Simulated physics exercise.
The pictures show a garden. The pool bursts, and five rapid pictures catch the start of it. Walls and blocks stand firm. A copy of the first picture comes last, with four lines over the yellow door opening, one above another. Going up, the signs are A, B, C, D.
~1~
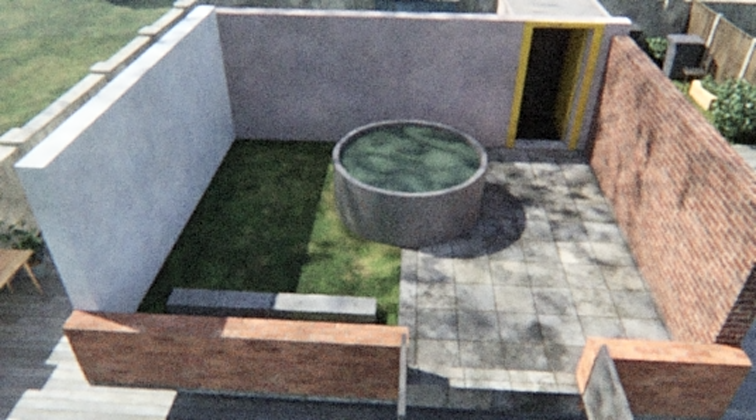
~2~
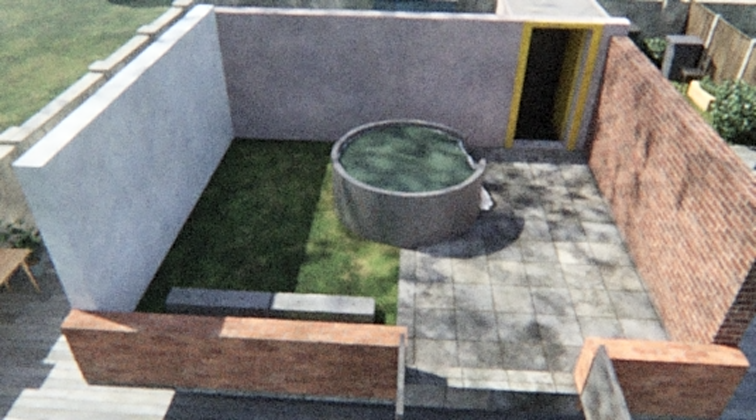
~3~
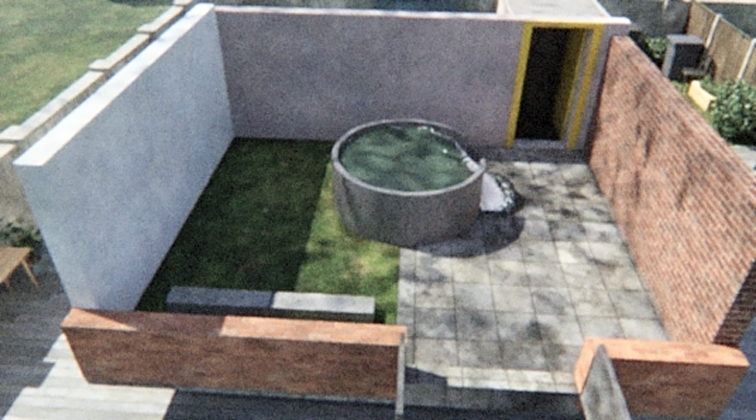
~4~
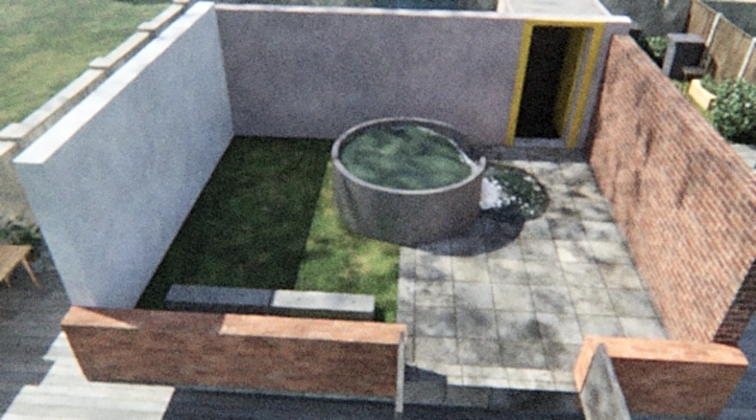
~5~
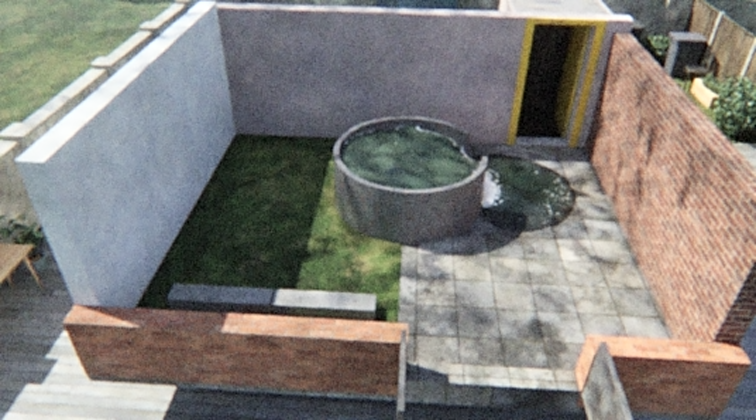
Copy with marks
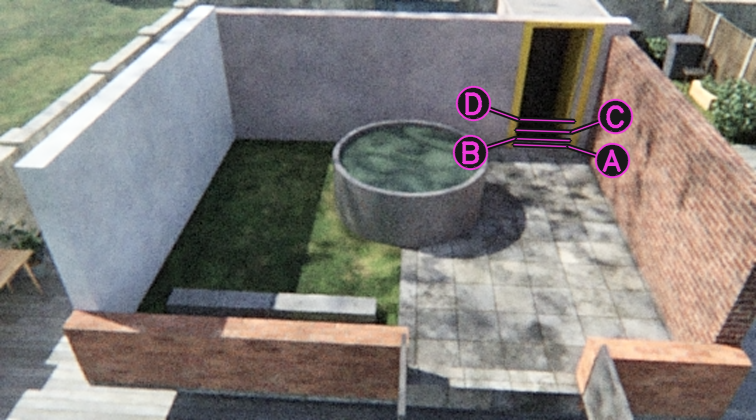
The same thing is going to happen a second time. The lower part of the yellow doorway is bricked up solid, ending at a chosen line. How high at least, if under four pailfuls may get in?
Line C just does it.
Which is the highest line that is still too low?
That is line B.
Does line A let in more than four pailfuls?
Yes.
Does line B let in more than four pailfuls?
Yes.
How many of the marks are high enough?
Two of them.
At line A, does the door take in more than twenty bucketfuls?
Yes, it does.
On the marked copy, A at (541, 145); B at (542, 139); C at (543, 131); D at (546, 120); from the bottom up A, B, C, D.
If A is chosen, dozens of bucketfuls pour in.
If B is chosen, about 11 bucketfuls get in.
If C is chosen, a splash gets over, under a bucket.
If D is chosen, nothing gets over.
